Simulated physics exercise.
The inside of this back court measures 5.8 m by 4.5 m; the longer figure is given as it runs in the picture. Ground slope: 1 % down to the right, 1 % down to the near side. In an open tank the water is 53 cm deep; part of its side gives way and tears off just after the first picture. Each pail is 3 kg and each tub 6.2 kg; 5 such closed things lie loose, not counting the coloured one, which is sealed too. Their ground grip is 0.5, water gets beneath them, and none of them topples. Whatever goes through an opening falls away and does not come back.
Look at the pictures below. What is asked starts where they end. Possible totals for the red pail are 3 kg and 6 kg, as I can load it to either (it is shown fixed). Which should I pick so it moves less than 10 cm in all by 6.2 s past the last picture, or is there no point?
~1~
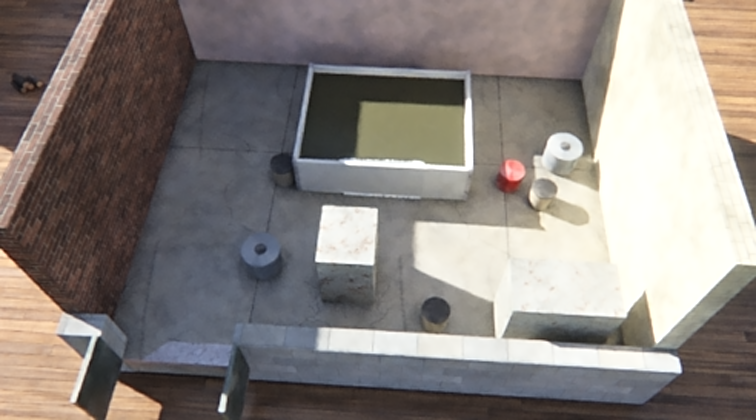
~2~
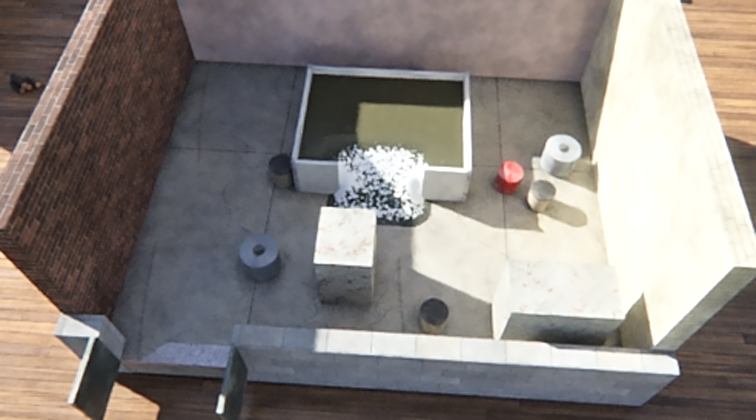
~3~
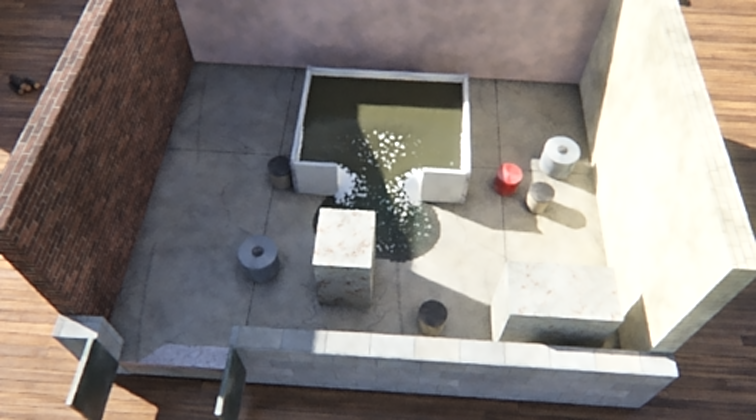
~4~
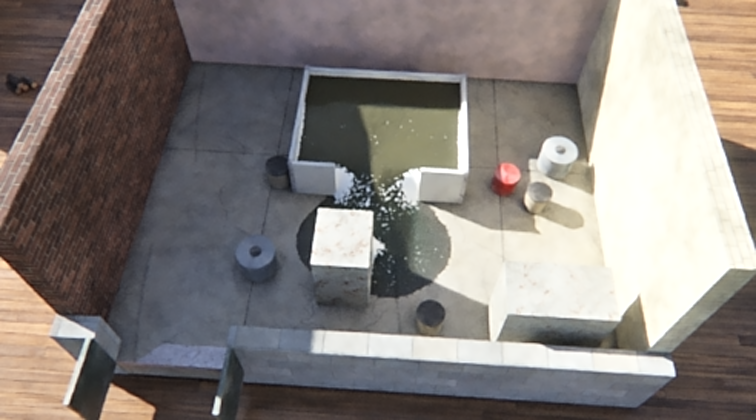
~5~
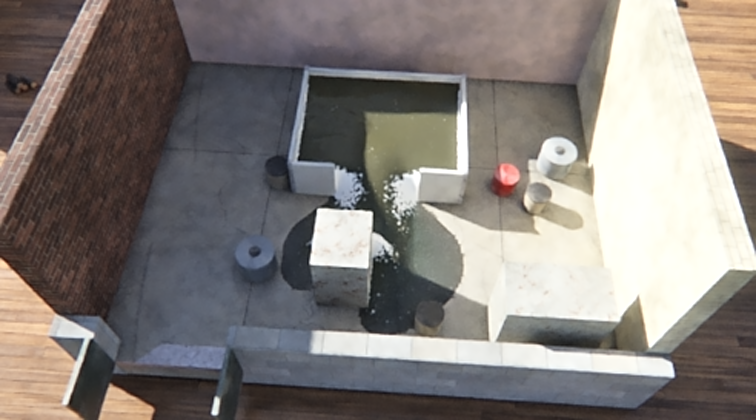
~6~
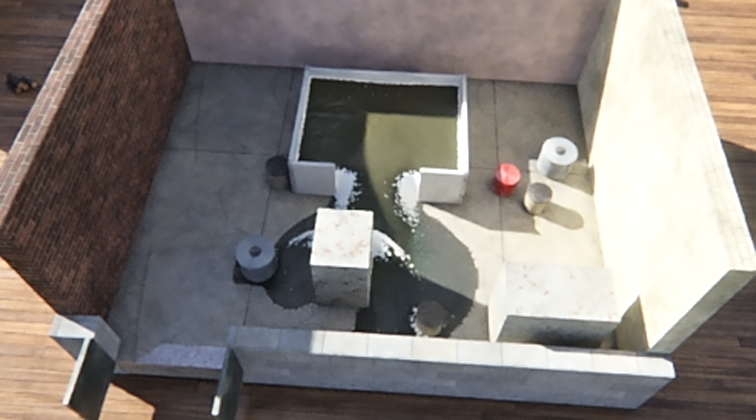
You need the big one.
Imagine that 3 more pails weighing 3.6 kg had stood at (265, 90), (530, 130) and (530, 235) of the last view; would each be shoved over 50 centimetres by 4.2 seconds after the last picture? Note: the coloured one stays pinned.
In order: Not as far, then not as far, then farther.
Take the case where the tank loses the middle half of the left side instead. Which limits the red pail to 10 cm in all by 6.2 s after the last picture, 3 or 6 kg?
Then even the small mass works.
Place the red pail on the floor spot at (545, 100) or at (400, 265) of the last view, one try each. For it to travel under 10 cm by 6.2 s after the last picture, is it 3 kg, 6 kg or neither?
Taking the two tries in order, both fall short and both fall short.
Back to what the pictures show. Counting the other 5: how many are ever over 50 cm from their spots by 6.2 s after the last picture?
4.
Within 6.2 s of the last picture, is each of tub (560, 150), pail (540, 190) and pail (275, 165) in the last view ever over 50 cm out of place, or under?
Result, in sequence - exceeds the limit; exceeds the limit; within the limit.
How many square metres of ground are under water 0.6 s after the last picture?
10.5 m2.
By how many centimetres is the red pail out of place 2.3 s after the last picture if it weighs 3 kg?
Close to 0 centimetres.
Then, 0.6 s after the last picture the red pail would be 0 cm from its start with 3 kg and 0 cm from its start with 6 kg; 0 cm of water round it then.
Then, 2.3 s after the last picture the red pail would be 0 cm from its start with 3 kg and 0 cm from its start with 6 kg; 0 cm of water round it then.
Then, 4.2 s after the last picture the red pail would be 0 cm from its start with 3 kg and 0 cm from its start with 6 kg; 2 cm of water round it then.
Then, 6.2 s after the last picture the red pail would be 20 cm from its start with 3 kg and 0 cm from its start with 6 kg; 4 cm of water round it then.
